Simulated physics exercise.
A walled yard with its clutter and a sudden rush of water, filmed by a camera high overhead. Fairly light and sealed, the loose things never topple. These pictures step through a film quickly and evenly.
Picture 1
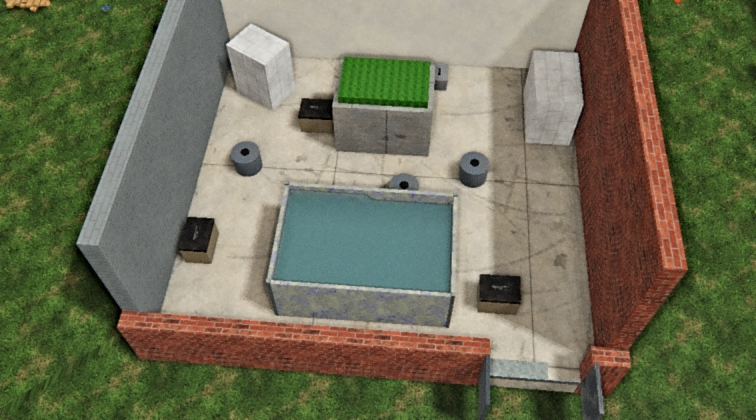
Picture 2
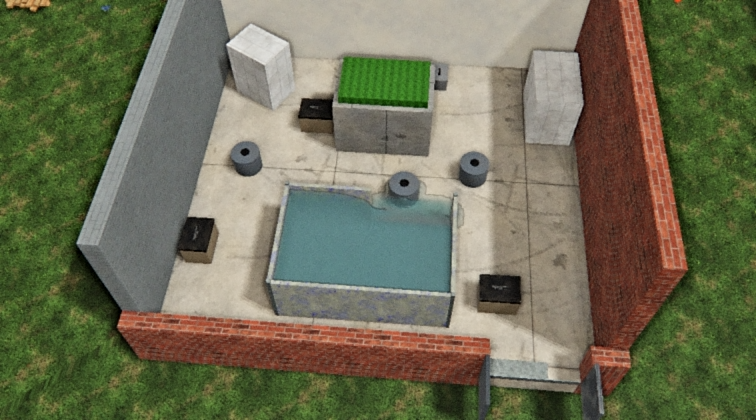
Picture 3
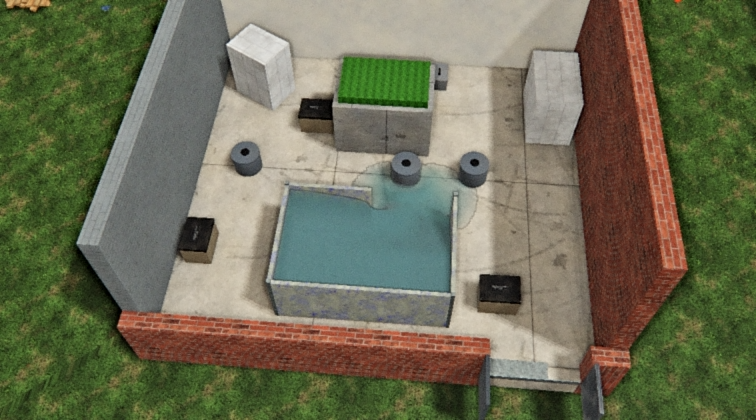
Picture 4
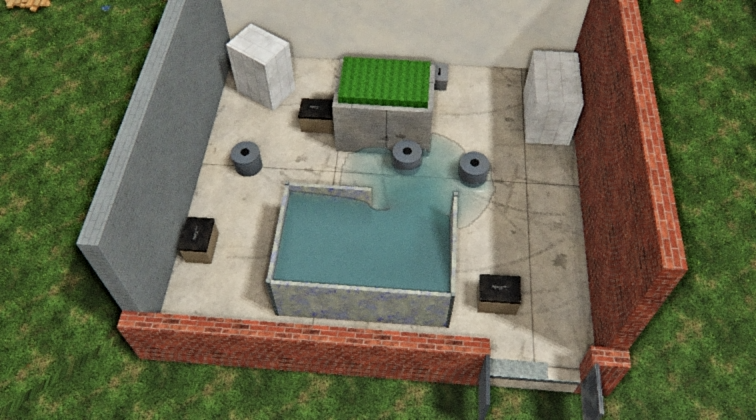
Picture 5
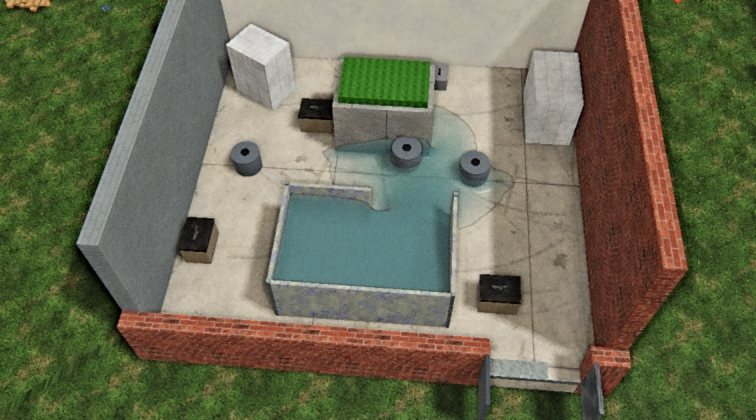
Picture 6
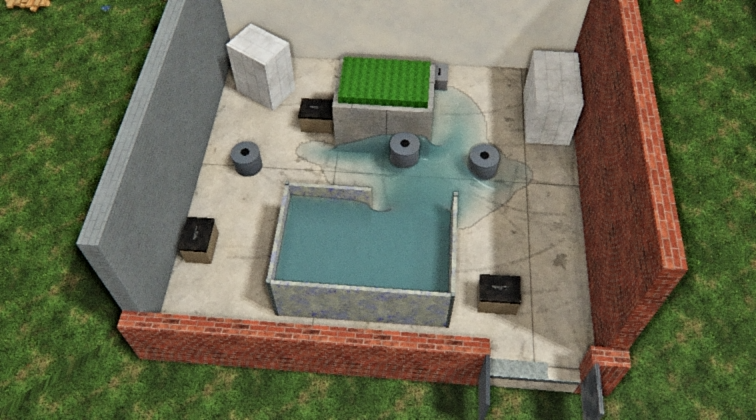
Water in the big tank bursts out through the far wall, shoving a dark grey tub back across the walled yard toward the green-topped block. The spill fans over the concrete, surrounds a second tub and nudges it slightly right, then spreads wider to both sides as the tank's level drops.
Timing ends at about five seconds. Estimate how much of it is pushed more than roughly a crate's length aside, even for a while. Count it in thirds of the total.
Share shifted well: High, two thirds plus.
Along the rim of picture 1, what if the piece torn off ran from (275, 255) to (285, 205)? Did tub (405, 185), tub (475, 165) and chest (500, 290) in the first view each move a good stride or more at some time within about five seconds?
Listed in turn, never travels that far, never travels that far, never travels that far.
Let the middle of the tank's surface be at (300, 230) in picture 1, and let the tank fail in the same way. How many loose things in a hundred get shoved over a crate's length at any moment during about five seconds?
Close to 90 in a hundred.
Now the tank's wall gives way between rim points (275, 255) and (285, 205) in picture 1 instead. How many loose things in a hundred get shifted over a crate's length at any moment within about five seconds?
Around 60 per cent.
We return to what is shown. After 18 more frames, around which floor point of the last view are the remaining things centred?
The mean position lies close to (333, 209).
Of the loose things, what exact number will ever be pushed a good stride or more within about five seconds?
Counting them up gives 5.
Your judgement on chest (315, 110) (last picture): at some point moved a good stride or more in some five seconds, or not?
I'd say it falls short.
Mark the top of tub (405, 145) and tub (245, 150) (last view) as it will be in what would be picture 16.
Near (296, 191) and (210, 156).
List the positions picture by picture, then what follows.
The first picture shows a tub at (404, 185), on the bottom; a tub at (475, 163), on the bottom; 0 of 7 have shifted.
The second picture shows a tub at (405, 183), on the bottom, close to its start; a tub at (475, 163), on the bottom; 0 of 7 have shifted.
The third picture shows a tub at (406, 163), on the bottom, a stride from its start; a tub at (475, 163) rests on the ground; 1 of 7 have shifted.
The fourth picture shows a tub at (407, 151) rests on the ground, a stride from its start; a tub at (475, 163) rests on the ground; 1 of 7 have shifted.
The fifth picture shows a tub at (407, 148), afloat, a stride from its start; a tub at (476, 162) rests on the ground; 1 of 7 have shifted.
The sixth picture shows a tub at (405, 144), afloat, a stride from its start; a tub at (485, 156), on the bottom, close to its start; 2 of 7 have shifted.
A moment on, 2 of 7 are well off their spots; 1 afloat.
Next, 4 of 7 are well off their spots; 2 afloat.
Later, 4 of 7 are well off their spots; 2 afloat.
In the end, 5 of 7 are well off their spots, and 5 have been at some point; 2 afloat.
